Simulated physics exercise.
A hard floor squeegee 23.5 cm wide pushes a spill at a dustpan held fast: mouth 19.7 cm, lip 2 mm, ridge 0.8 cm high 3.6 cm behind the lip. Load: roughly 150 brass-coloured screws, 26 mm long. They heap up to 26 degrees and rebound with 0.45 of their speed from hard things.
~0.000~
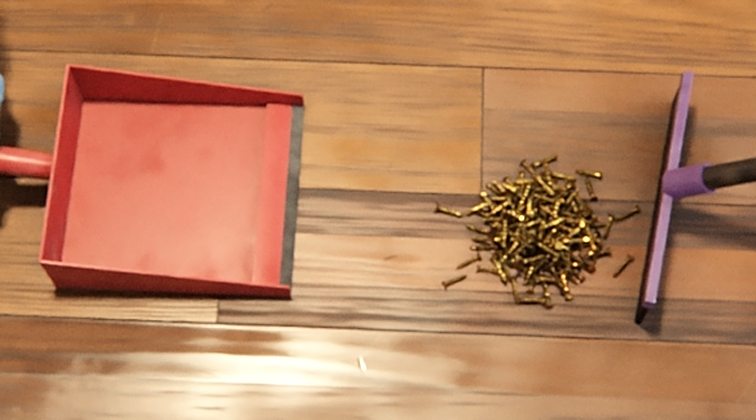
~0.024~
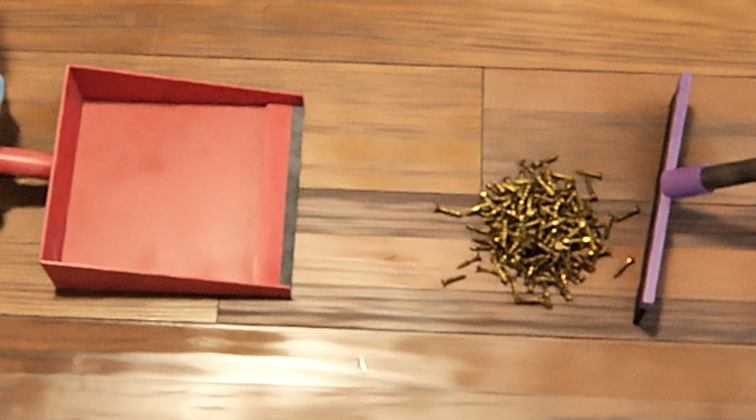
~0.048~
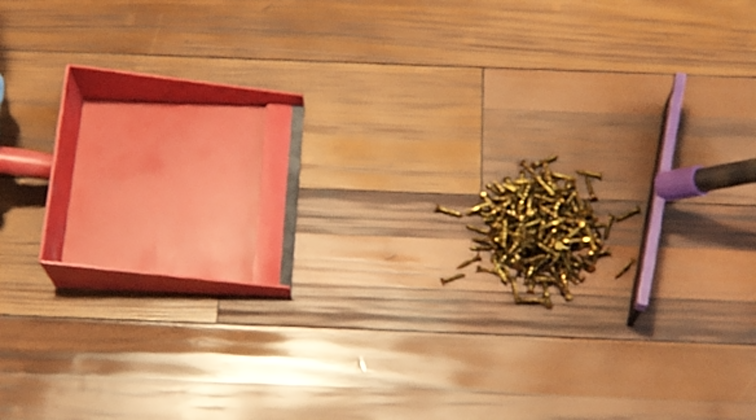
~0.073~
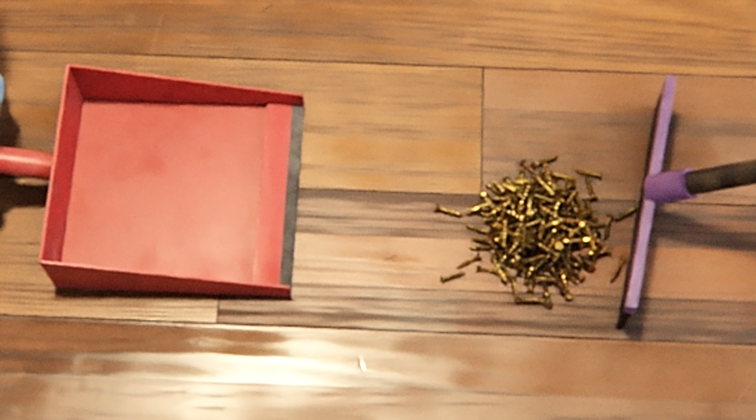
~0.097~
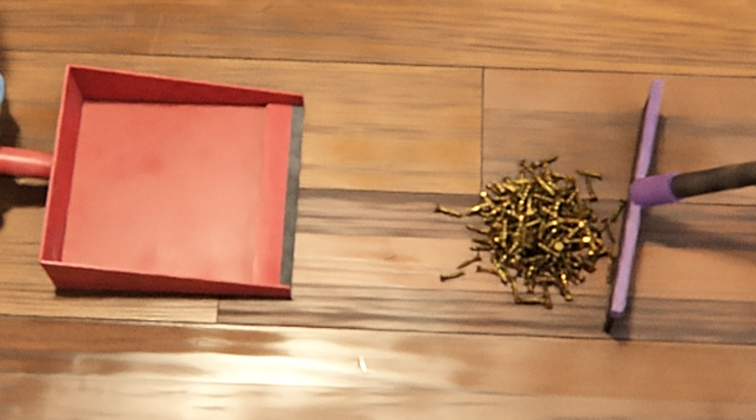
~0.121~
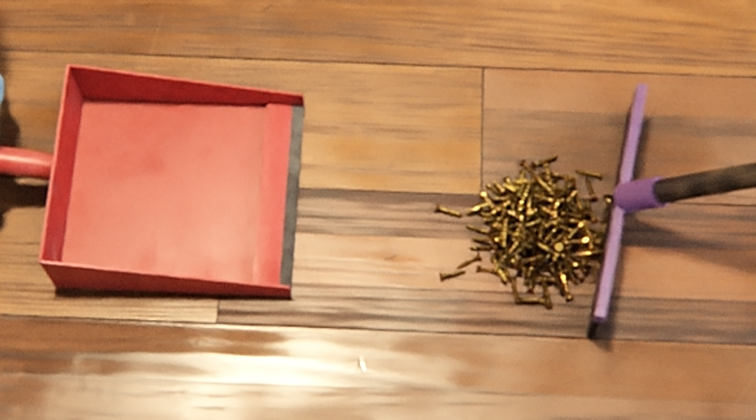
A red dustpan lay still on the wooden floor while a purple squeegee on the right slid a short way left and slightly nearer, nudging the closest few screws of a brass-coloured pile.
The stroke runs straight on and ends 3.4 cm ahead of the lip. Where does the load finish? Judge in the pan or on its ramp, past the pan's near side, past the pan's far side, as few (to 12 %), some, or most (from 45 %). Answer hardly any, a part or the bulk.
Pan: Hardly any, near side: A part, far side: Hardly any.
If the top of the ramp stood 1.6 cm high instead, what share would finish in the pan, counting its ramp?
It would be near 5 per cent.
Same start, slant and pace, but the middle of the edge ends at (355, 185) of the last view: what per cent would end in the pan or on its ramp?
Some 15 per cent.
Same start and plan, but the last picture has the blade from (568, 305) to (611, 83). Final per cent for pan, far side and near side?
Pan 40, far 5, near 10.
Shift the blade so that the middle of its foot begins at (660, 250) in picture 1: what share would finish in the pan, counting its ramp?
Some 5 per cent.
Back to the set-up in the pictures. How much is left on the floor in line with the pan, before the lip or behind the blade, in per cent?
About 75 per cent.
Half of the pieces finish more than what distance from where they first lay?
Some 20 cm.
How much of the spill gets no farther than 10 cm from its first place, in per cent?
Some 0 per cent.
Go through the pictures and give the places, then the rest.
Blade from (648, 302) to (686, 81), moved 0.0 cm, 0 of the pieces shifted so far; middle of the pieces at (544, 227); pan at (163, 193), in the first frame.
Blade from (646, 303) to (684, 81), moved 0.2 cm, 0 of the pieces shifted so far; middle of the pieces at (544, 227), in the second frame.
Blade from (640, 304) to (678, 83), moved 0.8 cm, 0 of the pieces shifted so far; middle of the pieces at (544, 227), in the third frame.
Blade from (630, 307) to (669, 85), moved 1.7 cm, 2 of the pieces shifted so far; middle of the pieces at (544, 227), in the fourth frame.
Blade from (616, 311) to (655, 89), moved 3.1 cm, 4 of the pieces shifted so far; middle of the pieces at (544, 227), in the fifth frame.
Blade from (599, 316) to (640, 93), moved 4.7 cm, 7 of the pieces shifted so far; middle of the pieces at (544, 227); pan at (163, 193). Its pace works out near 0.66 m/s, heading 19 degrees towards the viewer's side, in the sixth frame.
After 0.32 s, middle of the blade 18 cm from the lip; 0 % over the lip, far side 0 %, near side 10 %.
After 0.45 s, middle of the blade 10 cm from the lip; 0 % over the lip, far side 0 %, near side 15 %.
After 0.71 s, middle of the blade 6 cm from the lip; 5 % over the lip, far side 0 %, near side 20 %.
In the end, at 1.3 s, pan 5 %, near side 20 %, far side 0 %, in front of the lip or behind the blade 75 %.
